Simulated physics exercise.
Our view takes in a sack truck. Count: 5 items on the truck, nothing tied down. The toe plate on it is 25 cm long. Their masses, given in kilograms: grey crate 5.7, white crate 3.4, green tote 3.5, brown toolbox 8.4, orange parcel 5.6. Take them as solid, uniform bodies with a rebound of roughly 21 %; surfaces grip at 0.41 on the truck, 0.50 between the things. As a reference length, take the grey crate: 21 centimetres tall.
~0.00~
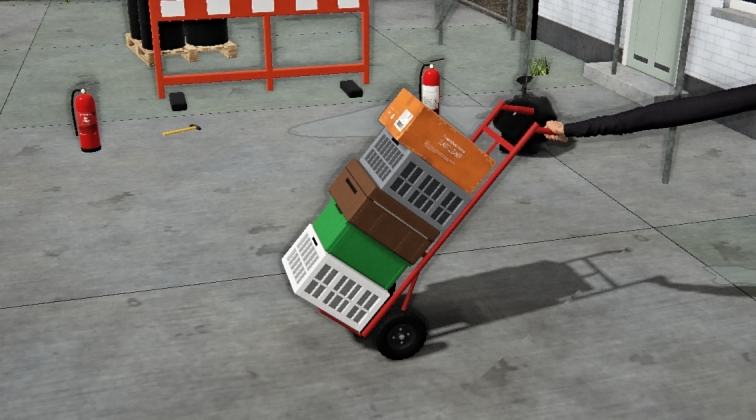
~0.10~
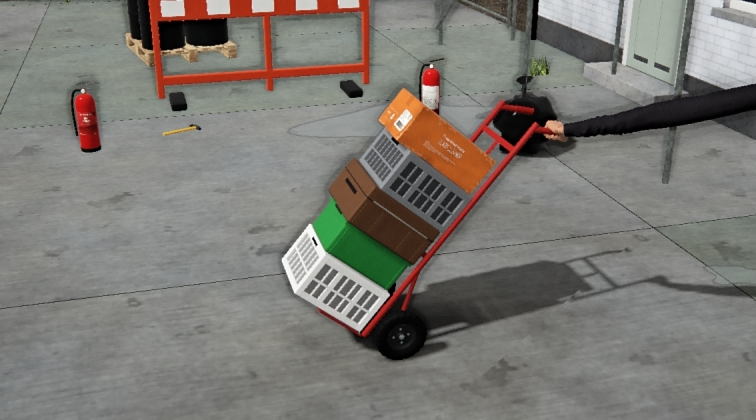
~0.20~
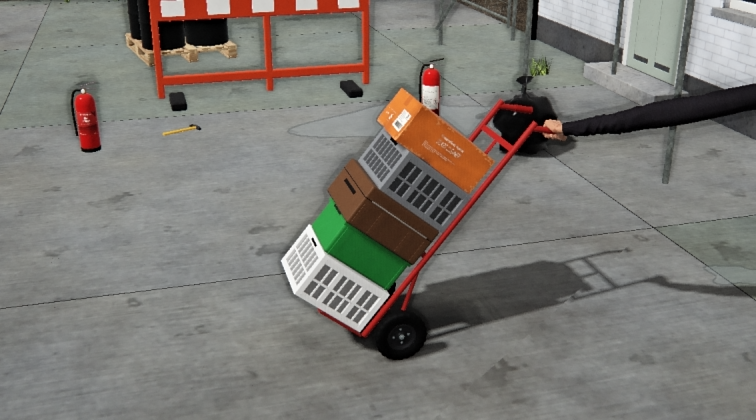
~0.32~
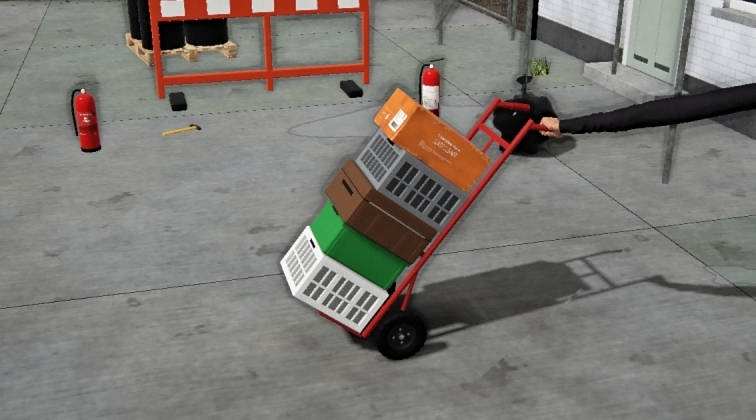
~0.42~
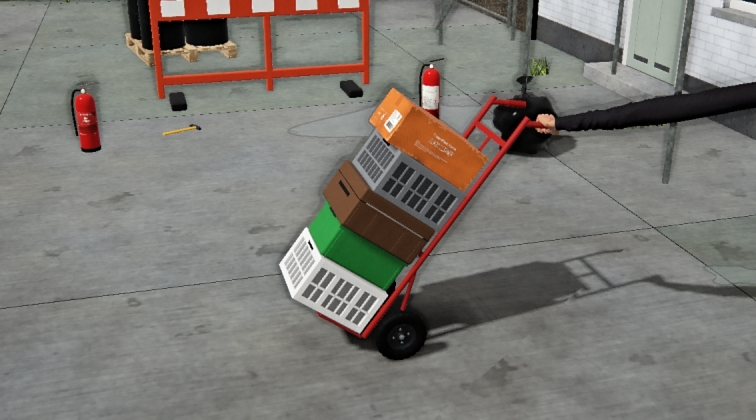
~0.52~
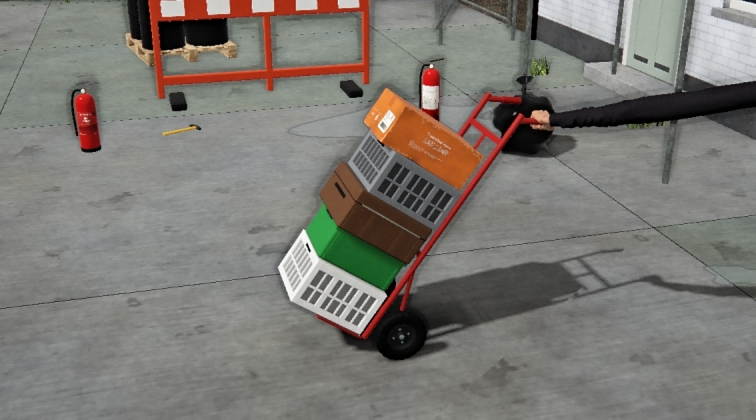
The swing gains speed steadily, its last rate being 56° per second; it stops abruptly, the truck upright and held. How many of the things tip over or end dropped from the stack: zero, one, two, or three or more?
Things needing to be picked up: None at all.
After 1.52 s, truck upright; grey crate slid 3 cm near (311, 203); orange parcel slid 3 cm; brown toolbox slid 2 cm.
After 1.72 s, truck upright; grey crate tipped 9° from how it sat near (293, 203); white crate tipped 9° from how it sat near (316, 316); orange parcel tipped 9° from how it sat.
After 2.22 s, truck upright; grey crate tipped 4° from how it sat near (306, 204); white crate tipped 4° from how it sat near (318, 318); orange parcel tipped 4° from how it sat.
At rest (2.7 s), all 5 in place, give or take 10 cm. Seen from the same camera at the end, grey crate near (317, 203), white crate near (320, 318).
